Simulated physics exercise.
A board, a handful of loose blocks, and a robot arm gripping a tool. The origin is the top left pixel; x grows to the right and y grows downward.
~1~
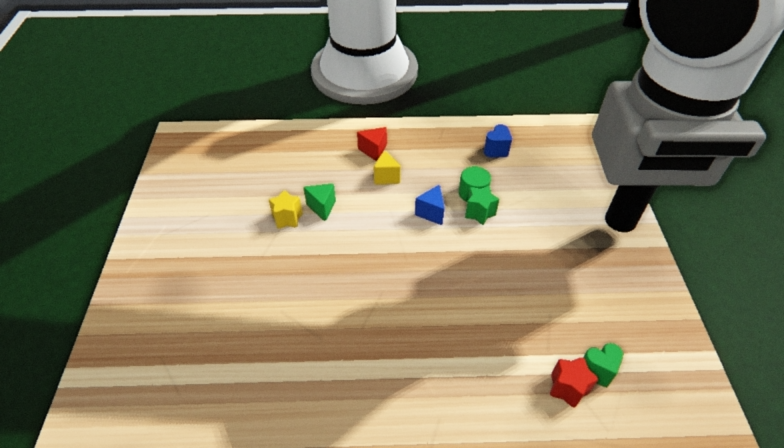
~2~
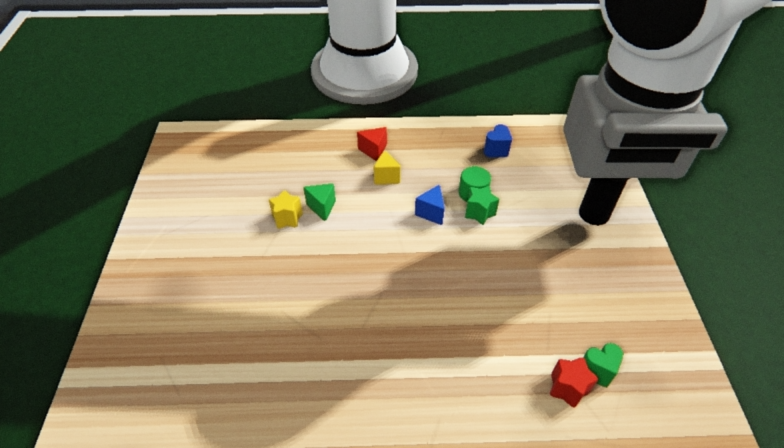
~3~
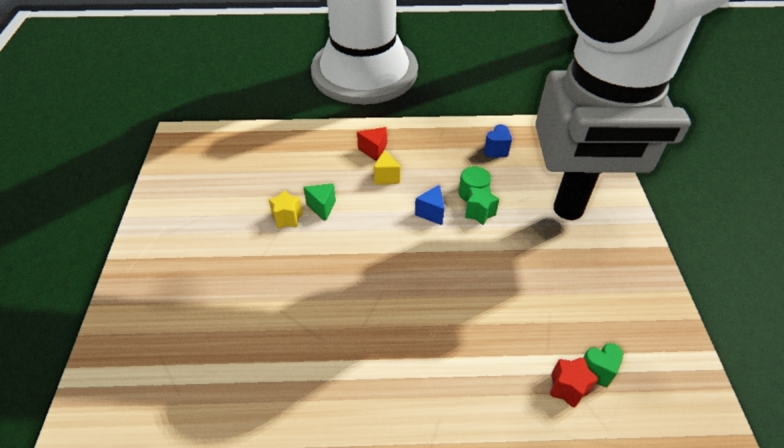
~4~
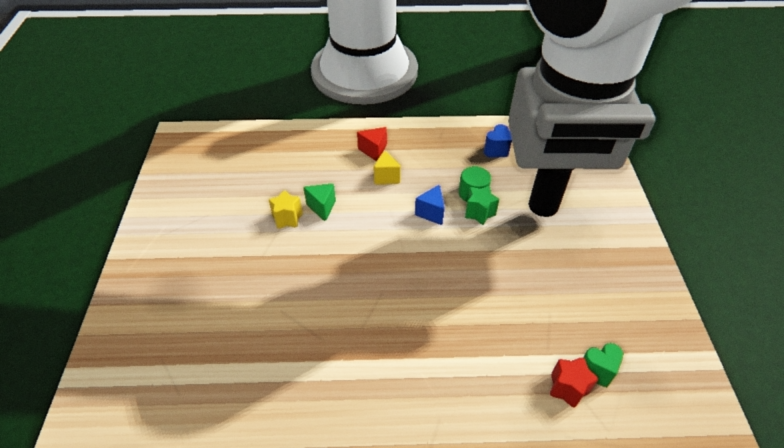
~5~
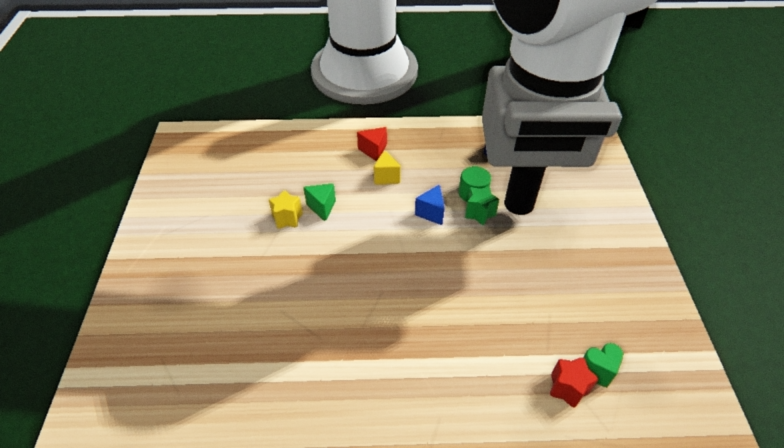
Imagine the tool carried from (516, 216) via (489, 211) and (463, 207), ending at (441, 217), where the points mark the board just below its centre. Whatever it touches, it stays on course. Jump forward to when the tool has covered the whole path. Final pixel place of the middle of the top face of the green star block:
So, by the moment the path ends, you'll find the top centre of the green star block at (418, 208).
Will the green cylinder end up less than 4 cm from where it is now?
Final answer: Yes.
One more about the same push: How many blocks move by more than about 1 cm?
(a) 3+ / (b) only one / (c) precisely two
(a)
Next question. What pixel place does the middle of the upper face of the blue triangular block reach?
Put as a pixel place, it's (395, 203).
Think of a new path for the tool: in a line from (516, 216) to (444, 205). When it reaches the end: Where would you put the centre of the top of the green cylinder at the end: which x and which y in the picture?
At roughly (457, 168).
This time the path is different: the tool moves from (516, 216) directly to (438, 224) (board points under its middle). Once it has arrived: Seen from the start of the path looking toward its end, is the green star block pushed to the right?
Yes - that is the case.
What follows on the original path. Halfway along, tool at (477, 197); blue triangular block at (427, 197); green cylinder at (466, 170); green star block at (453, 196).
At the end, tool at (442, 206); yellow triangular block unmoved; blue triangular block at (395, 203), turned 20° clockwise; green cylinder at (461, 169); green star block at (418, 208).
